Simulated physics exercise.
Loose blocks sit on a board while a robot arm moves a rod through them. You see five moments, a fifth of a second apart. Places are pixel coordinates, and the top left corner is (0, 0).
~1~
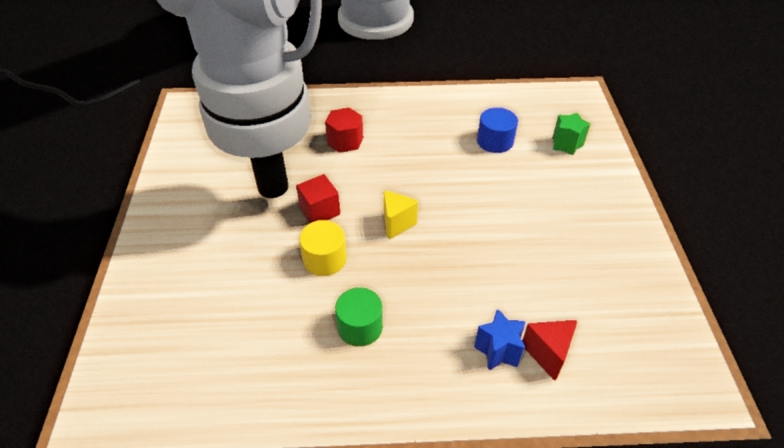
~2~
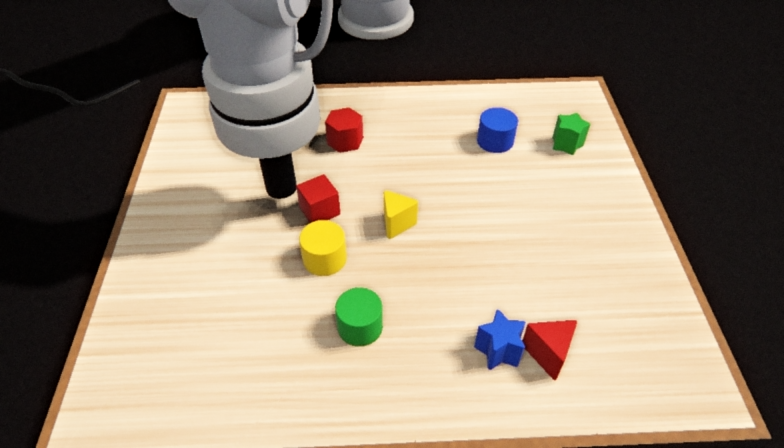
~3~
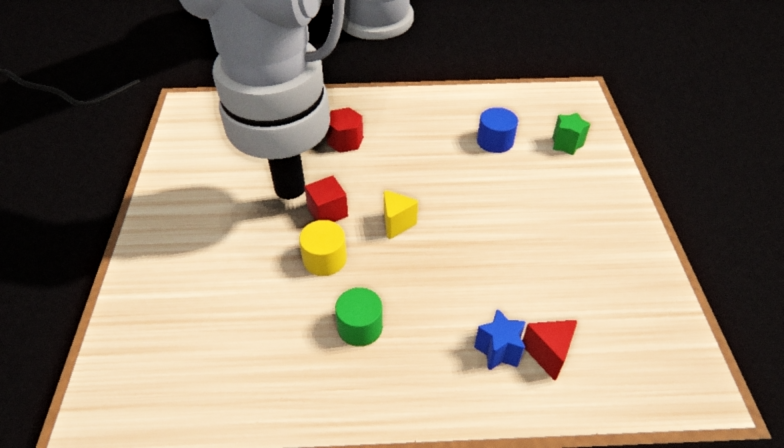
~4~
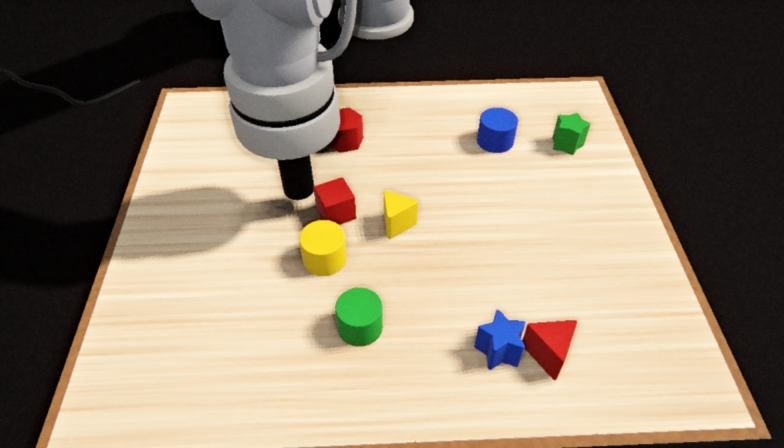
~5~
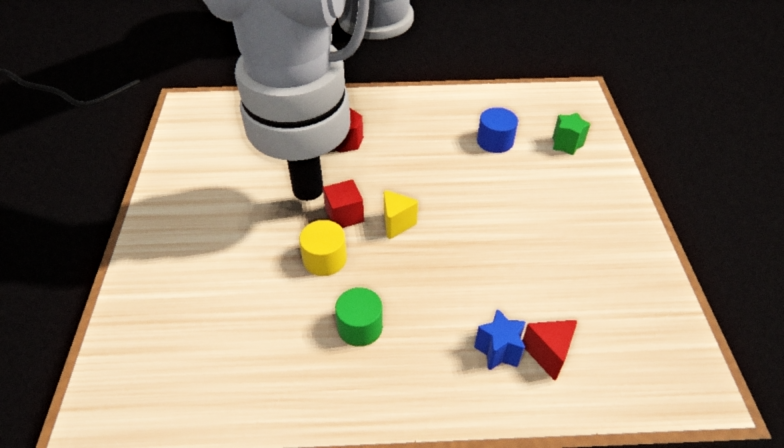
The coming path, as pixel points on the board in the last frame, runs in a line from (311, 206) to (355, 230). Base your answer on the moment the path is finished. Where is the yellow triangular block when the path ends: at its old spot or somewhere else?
By the end it has moved.
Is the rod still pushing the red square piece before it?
I believe so.
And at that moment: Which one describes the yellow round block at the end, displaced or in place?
The answer is that it remains undisturbed.
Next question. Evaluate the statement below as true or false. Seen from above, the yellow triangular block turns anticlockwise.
That statement is accurate.
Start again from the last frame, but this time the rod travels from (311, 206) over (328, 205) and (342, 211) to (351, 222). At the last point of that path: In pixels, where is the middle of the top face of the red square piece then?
When the path ends, it will be at (384, 212).
On the path given first. Halfway along, rod (332, 202); red square piece (369, 202); yellow triangular block (402, 203).
At the end, rod (354, 214); yellow round block unmoved; red square piece (393, 211), turned 20° anticlockwise; yellow triangular block (424, 204), turned 35° anticlockwise.
